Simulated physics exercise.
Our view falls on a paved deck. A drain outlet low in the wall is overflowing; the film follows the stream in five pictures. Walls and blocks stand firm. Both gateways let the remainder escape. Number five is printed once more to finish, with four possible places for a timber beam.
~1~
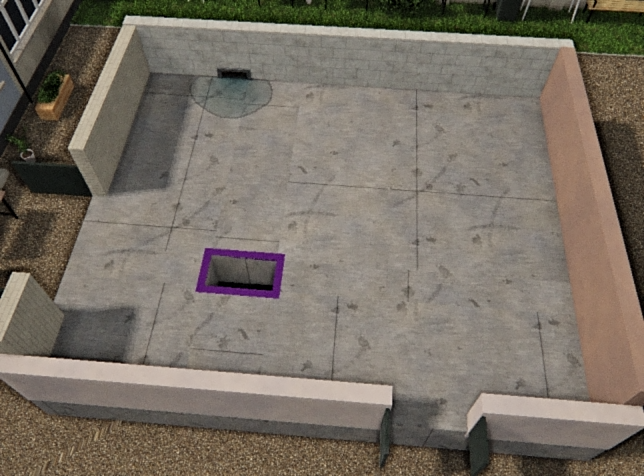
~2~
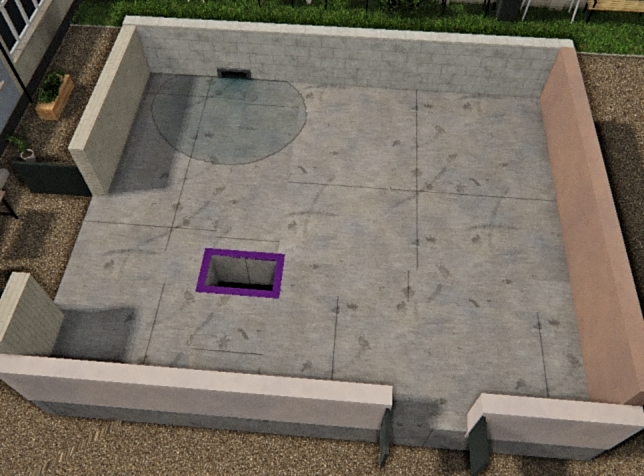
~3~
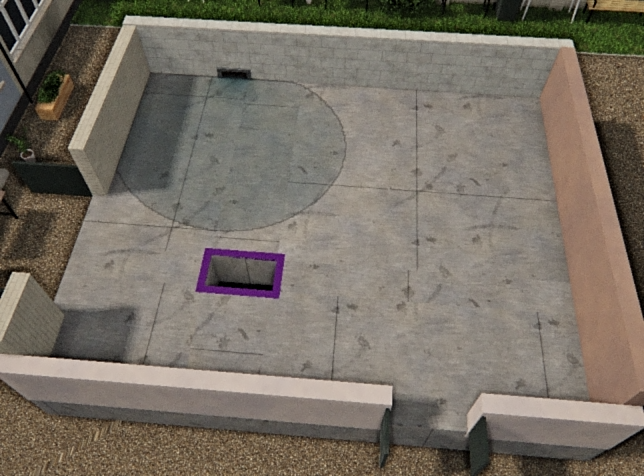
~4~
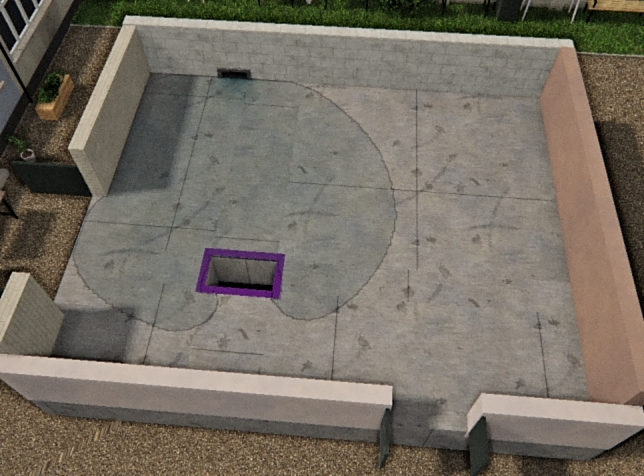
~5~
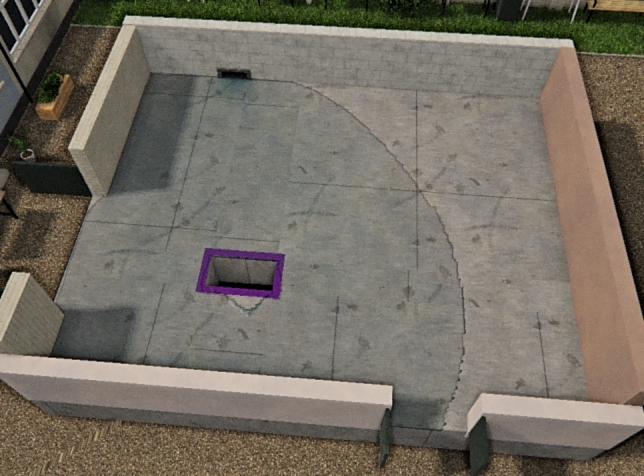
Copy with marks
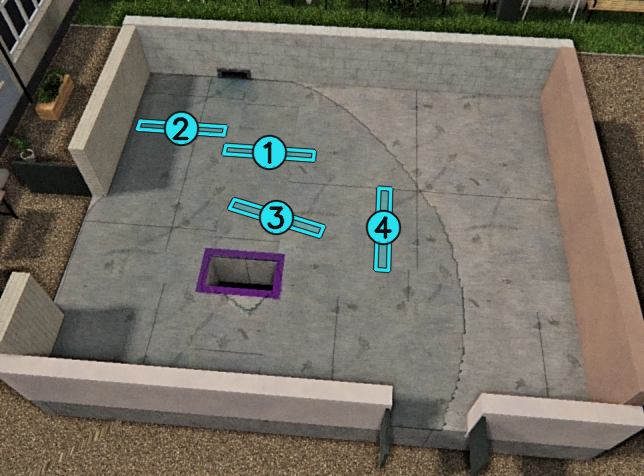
At the start, a small pool of water spreads from an opening in the back wall of a walled paved deck. The rounded sheet widens steadily across the paving toward the purple-rimmed drain pit, then wraps around it as water enters, and finally covers the left side and reaches the front wall.
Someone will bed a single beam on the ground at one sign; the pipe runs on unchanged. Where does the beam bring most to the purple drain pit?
4 beats the others.
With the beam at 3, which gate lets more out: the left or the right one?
More leaves on the right.
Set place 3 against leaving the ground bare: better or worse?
Place 3 is worse.
In cyan, 1 from (224, 149) to (313, 155); 2 from (138, 125) to (224, 130); 3 from (231, 203) to (321, 231); 4 from (382, 270) to (384, 188).
Choosing 1, about 14 % of the stream goes into the purple drain pit, about 84 % out by the gates.
Choosing 2, about 16 % of the stream goes into the purple drain pit, about 80 % out by the gates.
Choosing 3, about 15 % of the stream goes into the purple drain pit, about 82 % out by the gates.
Choosing 4, about 27 % of the stream goes into the purple drain pit, about 70 % out by the gates.
